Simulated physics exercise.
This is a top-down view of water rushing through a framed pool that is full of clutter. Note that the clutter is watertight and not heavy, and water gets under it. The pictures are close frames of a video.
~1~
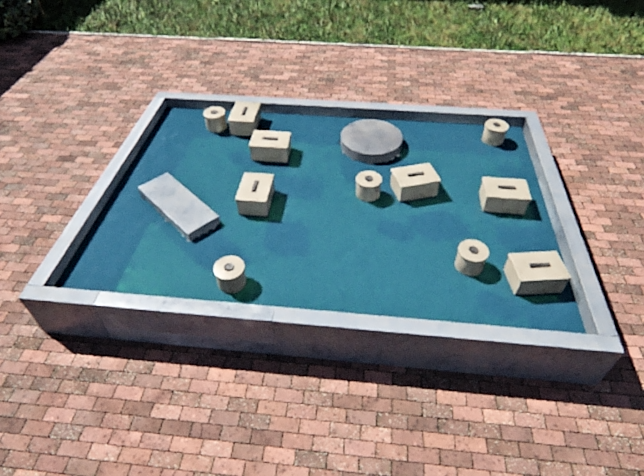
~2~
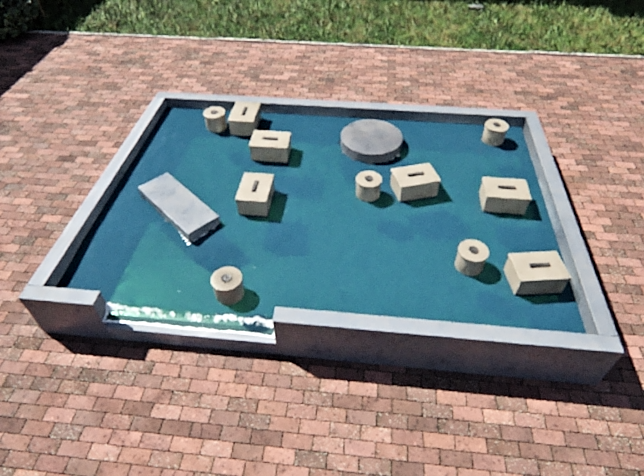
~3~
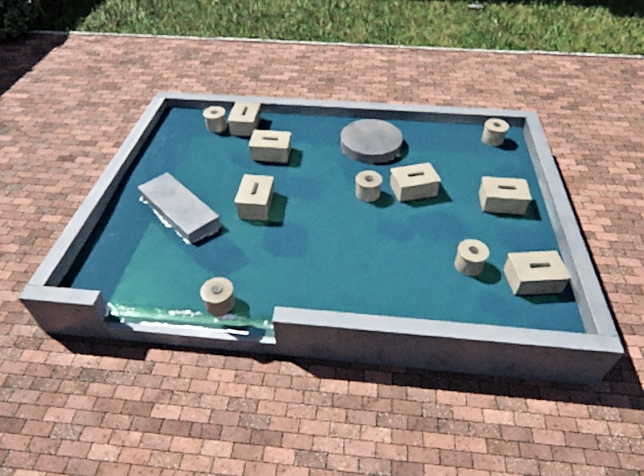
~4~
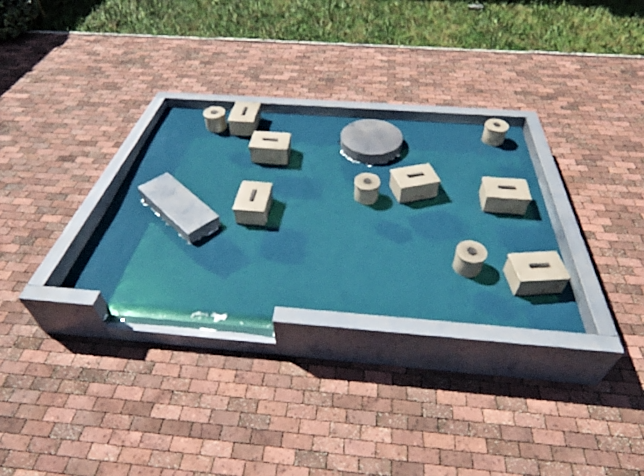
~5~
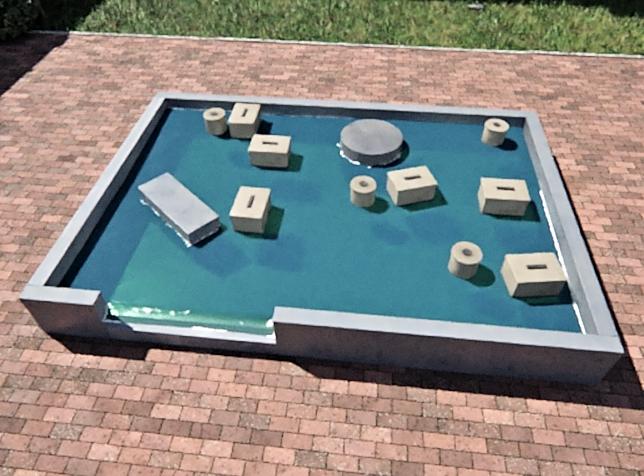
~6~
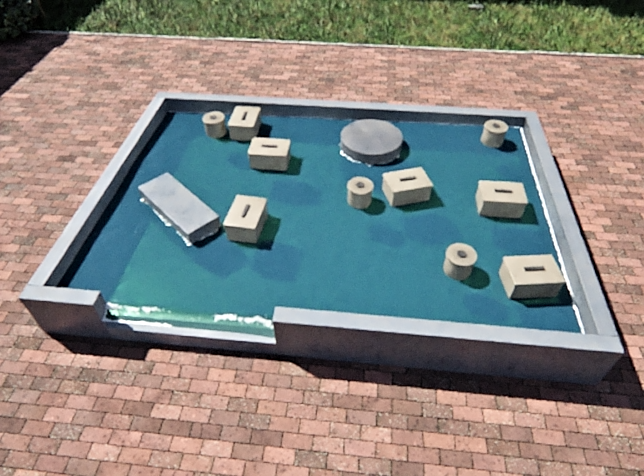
A gap opened in the front wall of a pool of blue-green water, and the round block nearest it drifted out of view through the gap, then the other tan blocks shifted slightly left.
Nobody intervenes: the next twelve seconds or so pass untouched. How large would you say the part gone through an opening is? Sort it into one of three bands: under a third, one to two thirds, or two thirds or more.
It falls in the lowest band, under a third.
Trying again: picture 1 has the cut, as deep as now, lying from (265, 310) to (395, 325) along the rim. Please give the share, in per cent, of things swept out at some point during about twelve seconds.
Estimate: Near 20 per cent.
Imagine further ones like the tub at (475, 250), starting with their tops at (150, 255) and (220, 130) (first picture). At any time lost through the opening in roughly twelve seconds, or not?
In order: Leaves, then never leaves.
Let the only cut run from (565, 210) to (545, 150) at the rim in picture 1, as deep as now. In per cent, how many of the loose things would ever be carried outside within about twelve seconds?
Roughly 40 per cent.
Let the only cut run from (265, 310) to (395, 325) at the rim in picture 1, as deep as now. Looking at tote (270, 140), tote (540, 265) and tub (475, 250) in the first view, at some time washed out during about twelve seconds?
Lab note - object 1: Retained; object 2: Retained; object 3: Escaped.
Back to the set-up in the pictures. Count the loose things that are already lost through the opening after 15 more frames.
I make it 2.
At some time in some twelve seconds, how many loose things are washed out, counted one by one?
Tally: 2.
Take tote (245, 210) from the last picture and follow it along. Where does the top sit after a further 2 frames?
Position: About (226, 233).
A moment on, 1 of 11 are out; 10 afloat.
Next, 2 of 11 are out; 9 afloat.
Later, 2 of 11 are out; 9 afloat.
In the end, 2 of 11 are out; 9 afloat.
